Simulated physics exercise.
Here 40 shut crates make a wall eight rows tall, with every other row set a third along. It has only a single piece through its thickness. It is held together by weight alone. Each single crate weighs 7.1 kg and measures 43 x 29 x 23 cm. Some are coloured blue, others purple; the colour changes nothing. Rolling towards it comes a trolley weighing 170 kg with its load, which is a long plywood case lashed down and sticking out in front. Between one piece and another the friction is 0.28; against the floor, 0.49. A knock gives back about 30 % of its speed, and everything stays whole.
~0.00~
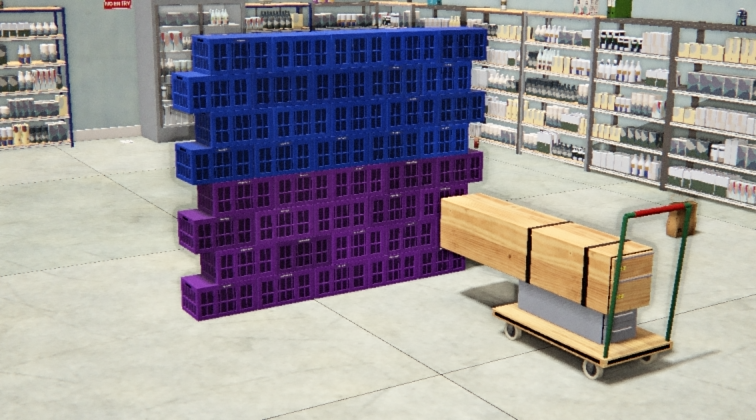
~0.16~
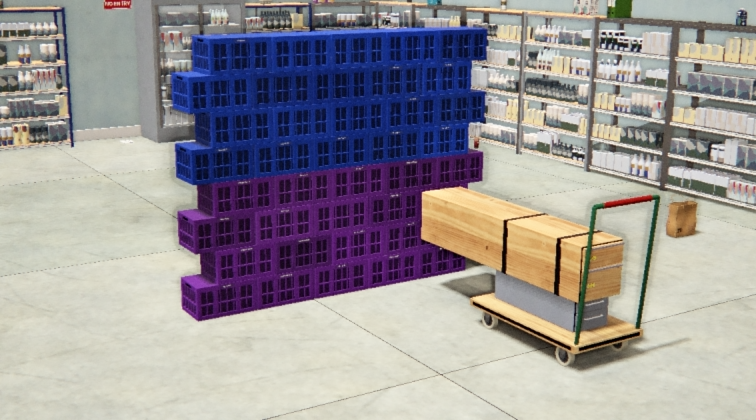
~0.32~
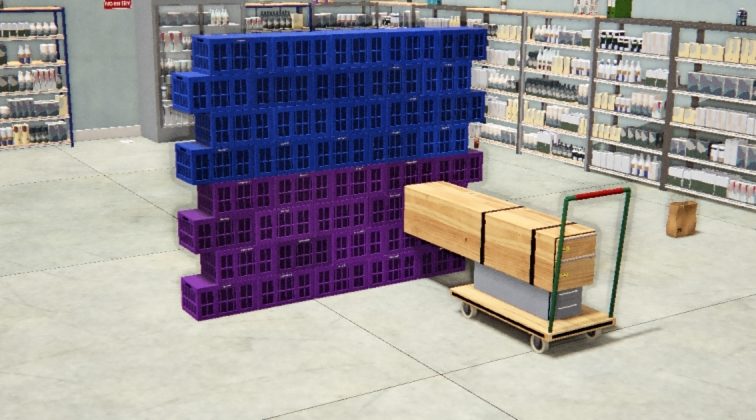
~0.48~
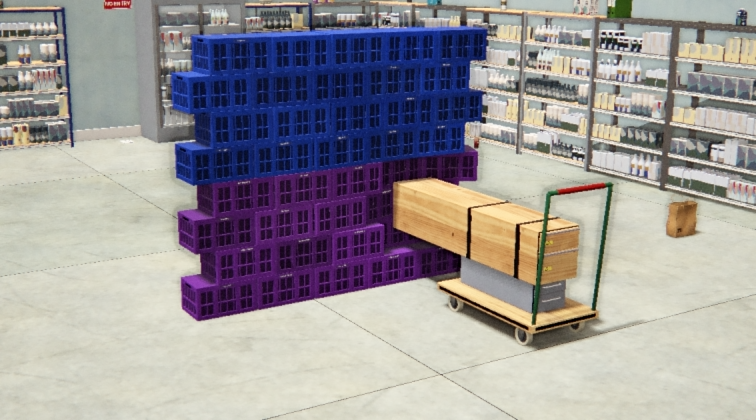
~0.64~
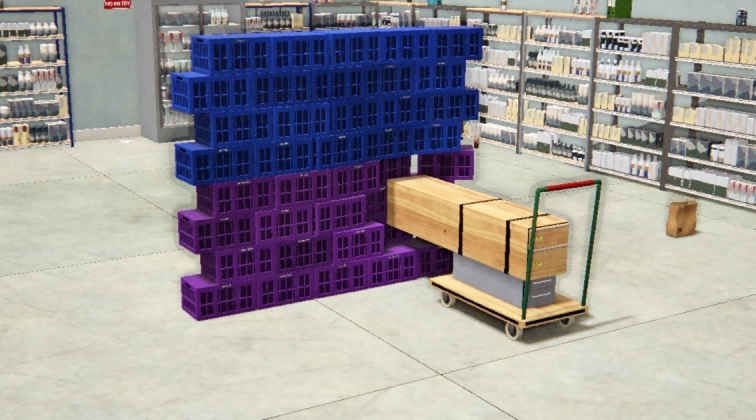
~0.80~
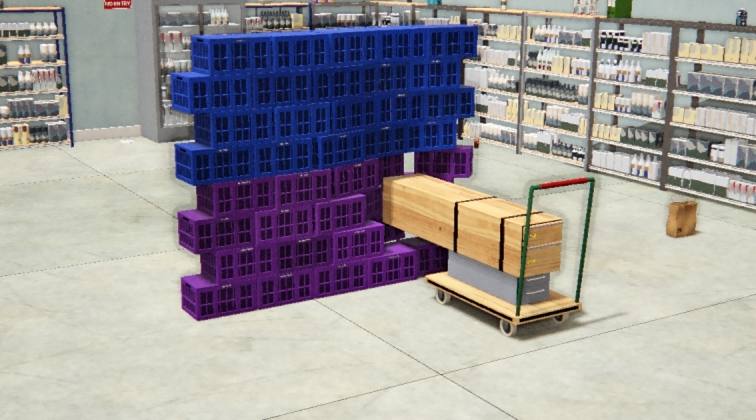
A cart carrying a long wooden case rolls left and pushes into stacked blue and purple crates.
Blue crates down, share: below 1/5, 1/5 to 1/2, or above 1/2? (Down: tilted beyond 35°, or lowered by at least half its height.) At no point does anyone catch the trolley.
Above 1/2.
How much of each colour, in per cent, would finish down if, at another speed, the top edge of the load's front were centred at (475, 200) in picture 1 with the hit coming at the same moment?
You'd end up with purple at 30 per cent down and blue at 40 per cent.
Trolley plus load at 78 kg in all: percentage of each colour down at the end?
Down by colour: Purple 0, blue 0 per cent.
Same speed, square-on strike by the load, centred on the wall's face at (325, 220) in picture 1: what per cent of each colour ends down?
That would leave purple at 60 % and blue at 100 %.
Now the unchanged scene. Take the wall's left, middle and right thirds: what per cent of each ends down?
Left third 20 per cent, middle 60 per cent, right 90 per cent.
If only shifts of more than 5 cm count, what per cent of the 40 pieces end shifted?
The answer is 60 percent.
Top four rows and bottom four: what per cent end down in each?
80 % and 40 %.
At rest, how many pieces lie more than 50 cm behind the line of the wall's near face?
Estimate: Some 24.
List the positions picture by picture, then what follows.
In the first picture (we follow the side turned to the camera), load (446, 215) 45 cm short of the wall; top blue crate (359, 50); top purple crate (244, 197); no piece has moved.
Load (427, 208) 22 cm short of the wall; top blue crate (359, 50), in the second picture.
Load (409, 201) just touching; top blue crate (359, 50), in the third picture.
Load (397, 197) 16 cm into the wall's line; top blue crate (360, 50); 14 stirred so far, in the fourth picture.
Load (391, 194) 26 cm into the wall's line; top blue crate (358, 49) displaced 53 mm; 19 stirred so far, in the fifth picture.
Load (387, 193) 33 cm into the wall's line; top blue crate (356, 48) displaced 10 cm; top purple crate (245, 197); steepest lean 13°, the crate at (387, 227); 21 stirred so far, in the sixth picture.
Around 1.44 s, load 49 cm past the wall's line, still rolling; none of the 20 blue crates down (4 of 40 in all colours); top blue crate tipped 13°.
Around 1.98 s, load 54 cm past the wall's line, still rolling; 11 of the 20 blue crates down (17 of 40 in all colours); top blue crate tipped 45°, 38 cm lower.
Around 2.64 s, load 55 cm past the wall's line, stopped; 16 of the 20 blue crates down (24 of 40 in all colours); top blue crate tipped 12°, 1.52 m lower.
Finally (4.0 s), load 55 cm past the wall's line, stopped; 16 of the 20 blue crates down (24 of 40 in all colours); top blue crate on its side; top purple crate unmoved. That is 80 per cent. Seen by the last camera, middles, top blue crate near (70, 214), top purple crate near (235, 193).
